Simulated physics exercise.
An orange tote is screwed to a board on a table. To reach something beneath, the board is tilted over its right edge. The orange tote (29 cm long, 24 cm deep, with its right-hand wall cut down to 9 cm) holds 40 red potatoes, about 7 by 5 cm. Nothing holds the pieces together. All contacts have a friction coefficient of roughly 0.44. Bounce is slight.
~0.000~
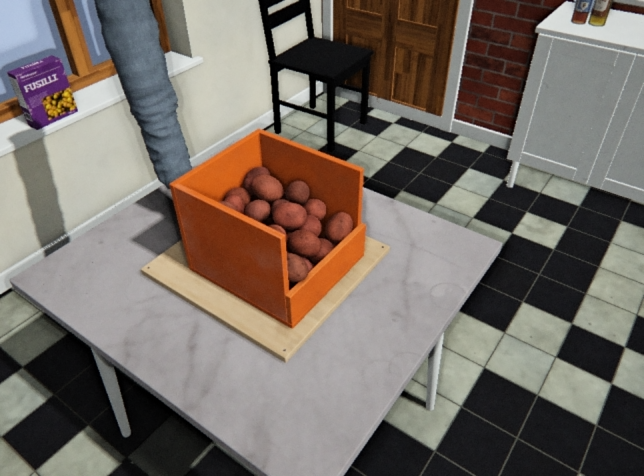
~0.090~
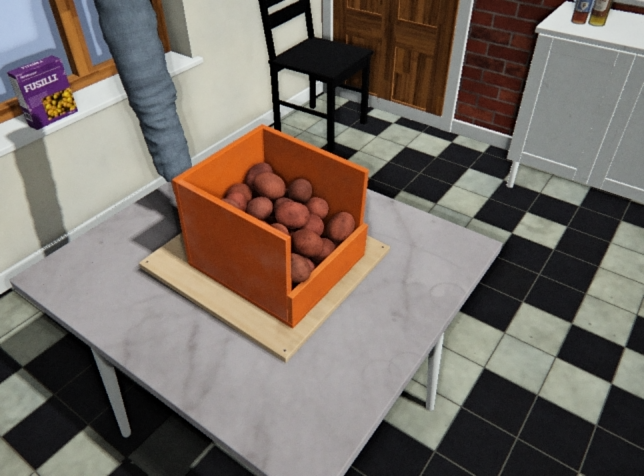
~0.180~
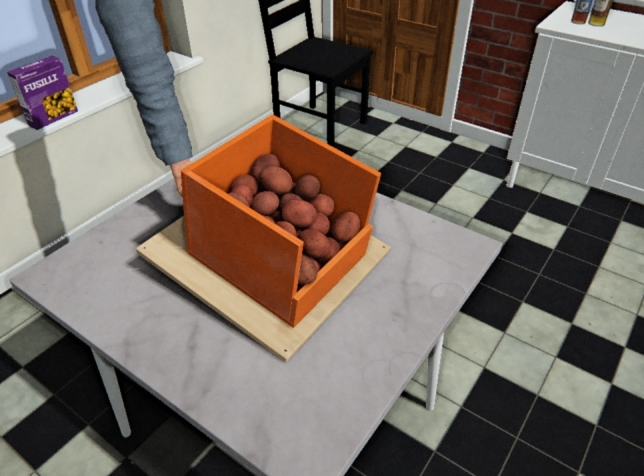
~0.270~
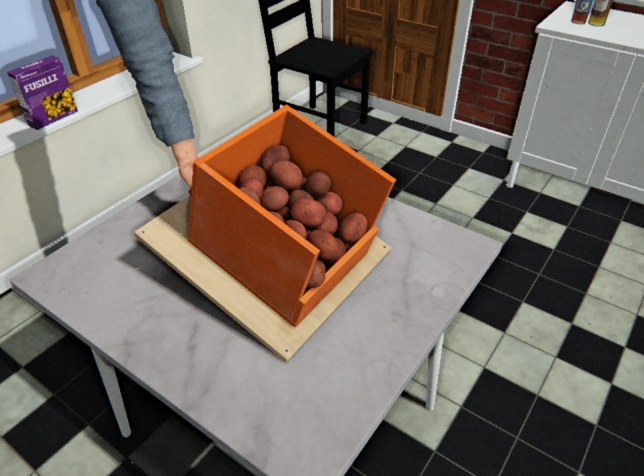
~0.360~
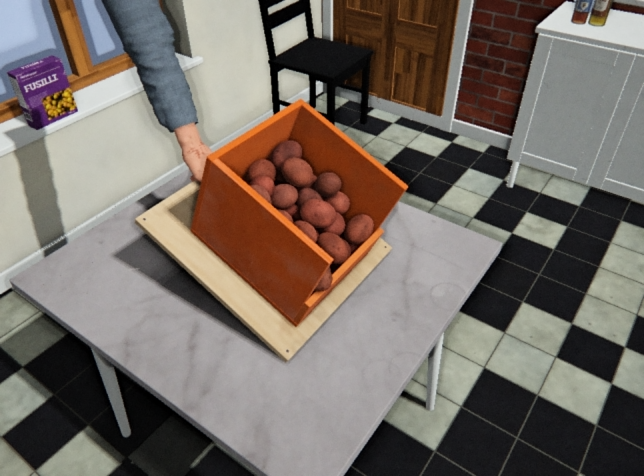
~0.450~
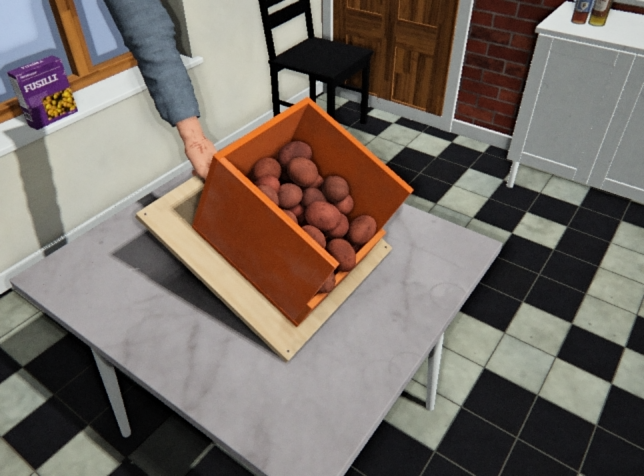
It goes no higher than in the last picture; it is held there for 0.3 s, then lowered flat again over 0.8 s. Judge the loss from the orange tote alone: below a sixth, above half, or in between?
The orange tote loses less than a sixth of its red potatoes.
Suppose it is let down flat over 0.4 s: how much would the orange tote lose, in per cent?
Then orange tote 0 per cent.
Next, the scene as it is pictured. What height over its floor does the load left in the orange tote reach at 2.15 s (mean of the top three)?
Roughly 17 cm high.
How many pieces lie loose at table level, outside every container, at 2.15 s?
Some 1 pieces.
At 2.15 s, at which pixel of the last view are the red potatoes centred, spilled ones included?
Near (275, 236).
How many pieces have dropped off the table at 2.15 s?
Roughly 1.
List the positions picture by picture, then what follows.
In the first picture (each is followed by its nearest rim corner in this view), orange tote, (283, 237); 0° from level; none out.
The second picture shows orange tote, (288, 238); 3° from level.
The third picture shows orange tote, (302, 244); 9° from level.
The fourth picture shows orange tote, (318, 253); 17° from level.
The fifth picture shows orange tote, (332, 261); 23° from level.
The sixth picture shows orange tote, (338, 266); 26° from level; none out.
After 0.72 s, tilt 26°; orange tote 39 in, 1 out.
After 1.06 s, tilt 17°; orange tote 38 in, 2 out.
After 1.54 s, tilt 0°; orange tote 38 in, 2 out.
Final count (at 2.15 s), orange tote 38 in, 2 out. Asked share, 2 of 40, 5 per cent.
